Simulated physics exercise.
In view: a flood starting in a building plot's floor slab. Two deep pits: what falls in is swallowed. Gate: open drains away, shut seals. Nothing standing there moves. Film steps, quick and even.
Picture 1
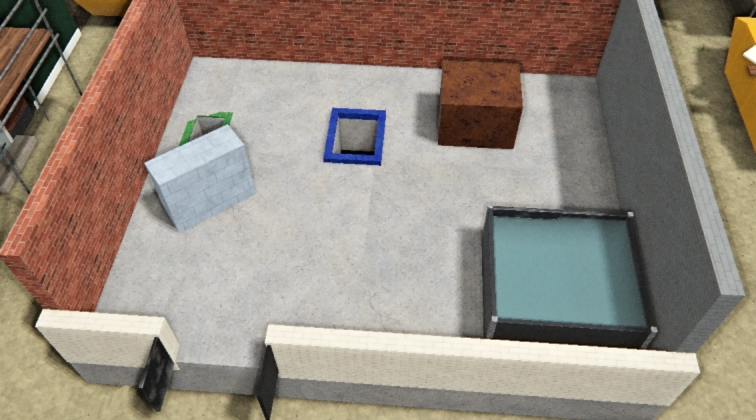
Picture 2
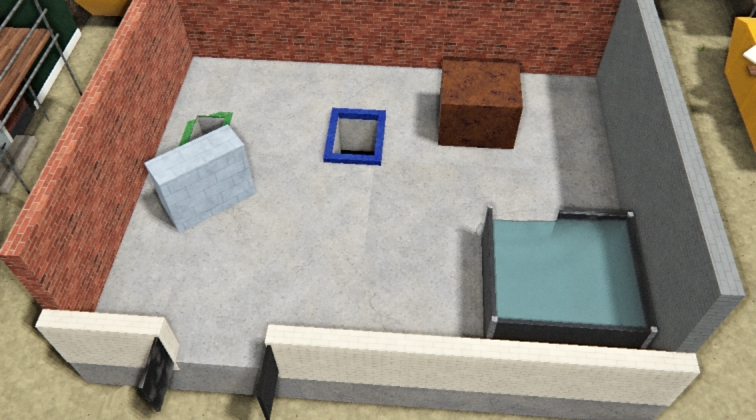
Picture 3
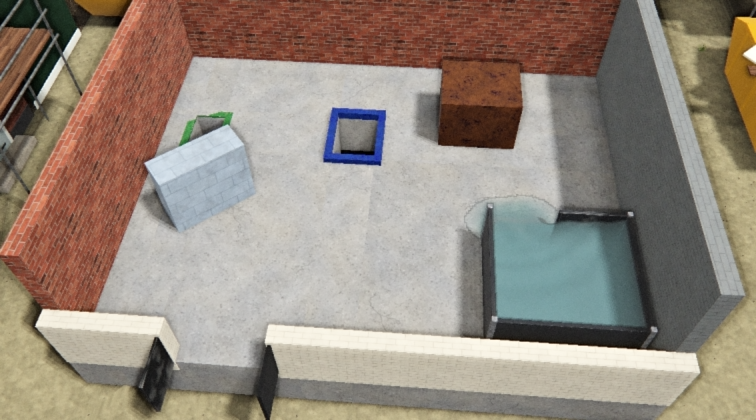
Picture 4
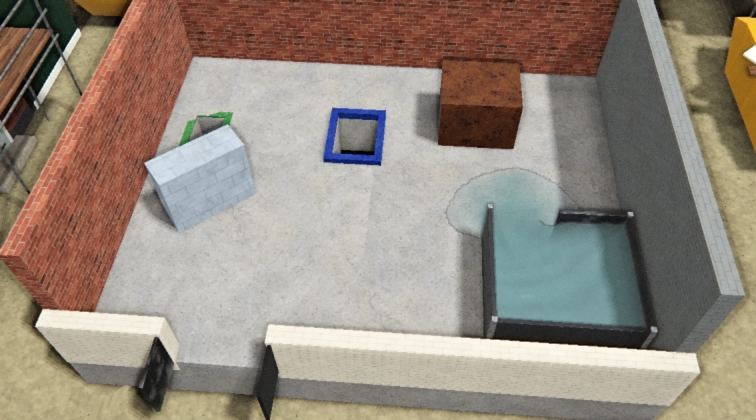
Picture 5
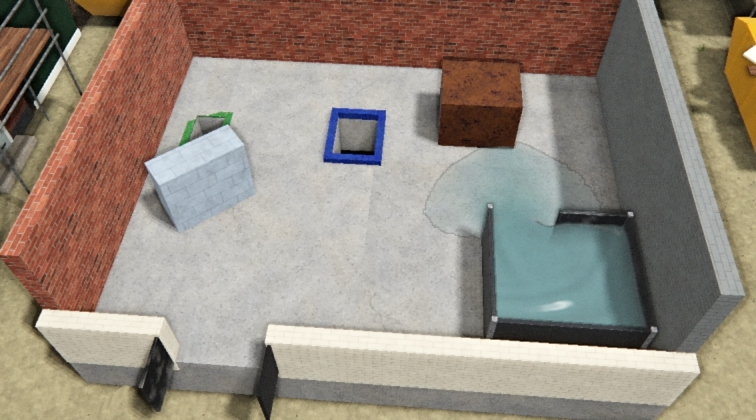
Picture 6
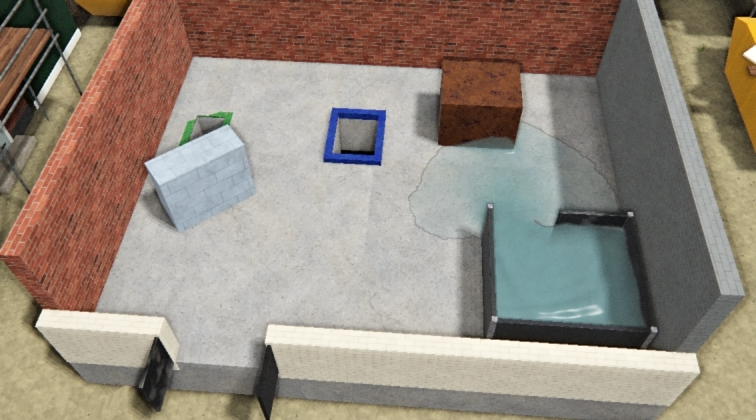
On a walled building plot, water pours through a gap in a tank's far side and spreads across the grey floor slab.
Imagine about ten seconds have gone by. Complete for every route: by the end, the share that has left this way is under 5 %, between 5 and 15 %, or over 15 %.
By the end, the share via the gate is under 5 %; the share via the blue pit is between 5 and 15 %; the share via the green pit is between 5 and 15 %.
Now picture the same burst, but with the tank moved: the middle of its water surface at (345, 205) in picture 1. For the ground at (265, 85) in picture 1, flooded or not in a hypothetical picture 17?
Soaked.
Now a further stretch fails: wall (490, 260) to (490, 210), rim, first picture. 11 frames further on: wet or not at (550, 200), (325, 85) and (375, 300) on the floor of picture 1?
Well, the first is missed by the spill, the next missed by the spill, the last hit by the spill.
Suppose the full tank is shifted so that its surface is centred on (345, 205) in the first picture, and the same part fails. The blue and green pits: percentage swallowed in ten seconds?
Shares - blue: 20 in a hundred; green: 20 in a hundred.
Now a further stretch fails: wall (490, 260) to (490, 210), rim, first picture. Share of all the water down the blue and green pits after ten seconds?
Per cent: Blue 0, green 14.
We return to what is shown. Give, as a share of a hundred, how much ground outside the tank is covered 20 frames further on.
That works out at 45 %.
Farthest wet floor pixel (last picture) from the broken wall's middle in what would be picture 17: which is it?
At roughly (366, 66).
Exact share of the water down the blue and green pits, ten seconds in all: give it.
That's 8 per cent for the first and 6 per cent for the second.
A moment on, water covers 25 % of the floor; the gate 0 %, the blue pit 0 %, the green pit 0 %.
Next, water covers 30 % of the floor; the gate 0 %, the blue pit 4 %, the green pit 0 %.
Then, water covers 45 % of the floor; the gate 0 %, the blue pit 6 %, the green pit 0 %.
Later, water covers 75 % of the floor; the gate 0 %, the blue pit 8 %, the green pit 1 %.
In the end, water covers 90 % of the floor; the gate 3 %, the blue pit 8 %, the green pit 7 %.
